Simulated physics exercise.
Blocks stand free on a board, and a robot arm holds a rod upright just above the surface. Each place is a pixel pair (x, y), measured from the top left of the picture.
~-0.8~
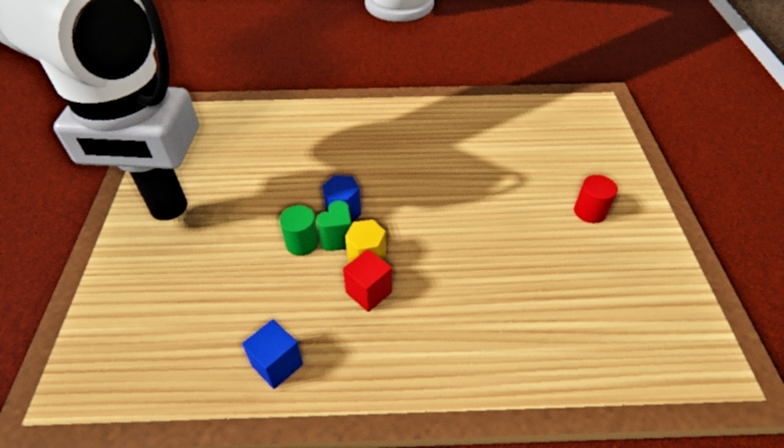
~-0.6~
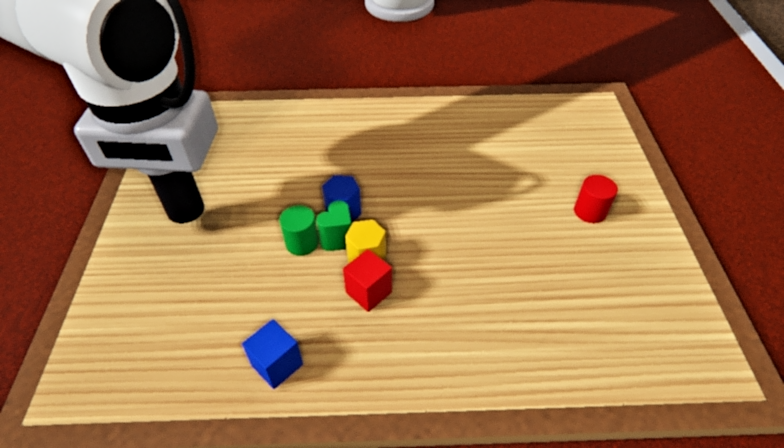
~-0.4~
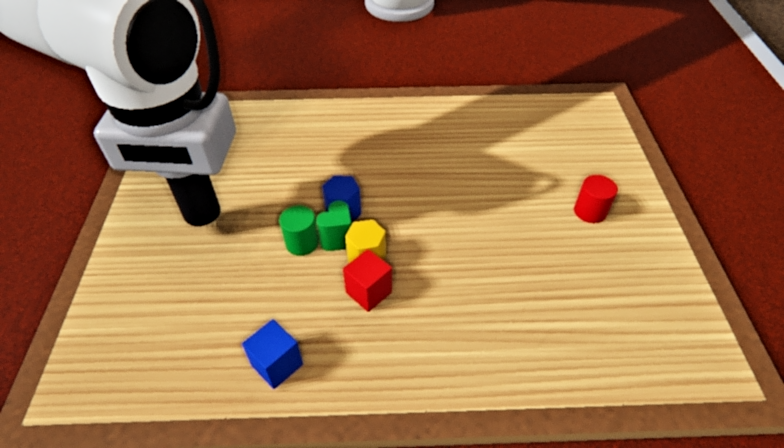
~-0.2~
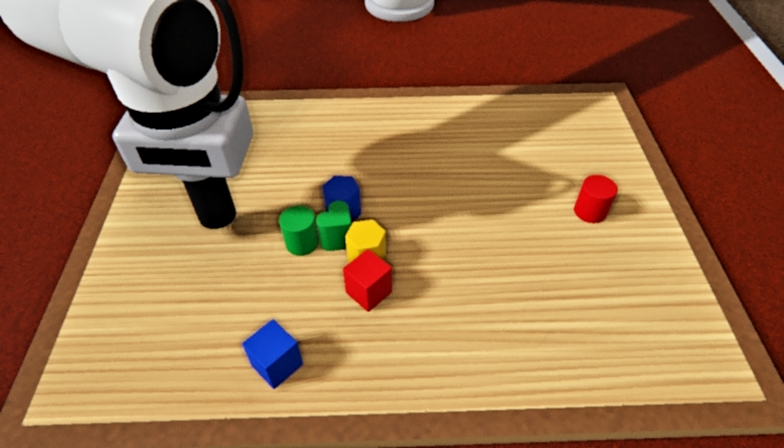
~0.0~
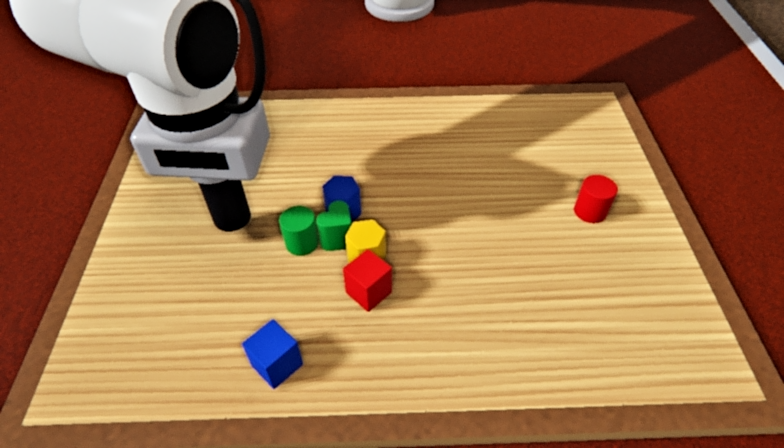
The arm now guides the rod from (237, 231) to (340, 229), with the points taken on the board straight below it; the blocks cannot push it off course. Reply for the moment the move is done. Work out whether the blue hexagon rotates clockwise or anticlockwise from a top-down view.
From overhead, anticlockwise.
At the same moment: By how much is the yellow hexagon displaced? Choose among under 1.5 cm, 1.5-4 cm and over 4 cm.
Travels 1.5 to 4 cm.
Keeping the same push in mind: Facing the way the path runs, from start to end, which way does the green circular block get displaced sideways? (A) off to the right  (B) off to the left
A - off to the right.
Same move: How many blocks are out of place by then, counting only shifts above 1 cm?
Total moved: Three or more.
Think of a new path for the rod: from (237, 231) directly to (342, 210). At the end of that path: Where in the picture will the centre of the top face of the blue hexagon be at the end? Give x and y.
In the picture, that point is around (375, 184).
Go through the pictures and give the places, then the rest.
In the first picture, rod tip at (169, 208); block tops, green circular block at (297, 218); green heart-shaped block at (335, 214); blue hexagon at (341, 187); yellow hexagon at (366, 234).
In the second picture, rod at (186, 210); blocks unchanged.
In the third picture, rod at (202, 213); blocks unchanged.
In the fourth picture, rod at (218, 216); blocks unchanged.
In the fifth picture, rod at (233, 218); green circular block at (297, 218); green heart-shaped block at (335, 214); blue hexagon at (341, 187); yellow hexagon at (366, 234).
The first path, step by step. One third of the way, rod at (269, 217); nothing pushed yet.
Two thirds of the way, rod at (304, 217); green circular block at (320, 227); green heart-shaped block at (348, 218), turned 60° anticlockwise; yellow hexagon at (374, 234), turned 15° clockwise.
At the end, rod at (338, 216); green circular block at (324, 232); green heart-shaped block at (365, 223), turned 50° anticlockwise; blue hexagon at (356, 181), turned 40° anticlockwise; yellow hexagon at (389, 240), turned 15° clockwise.
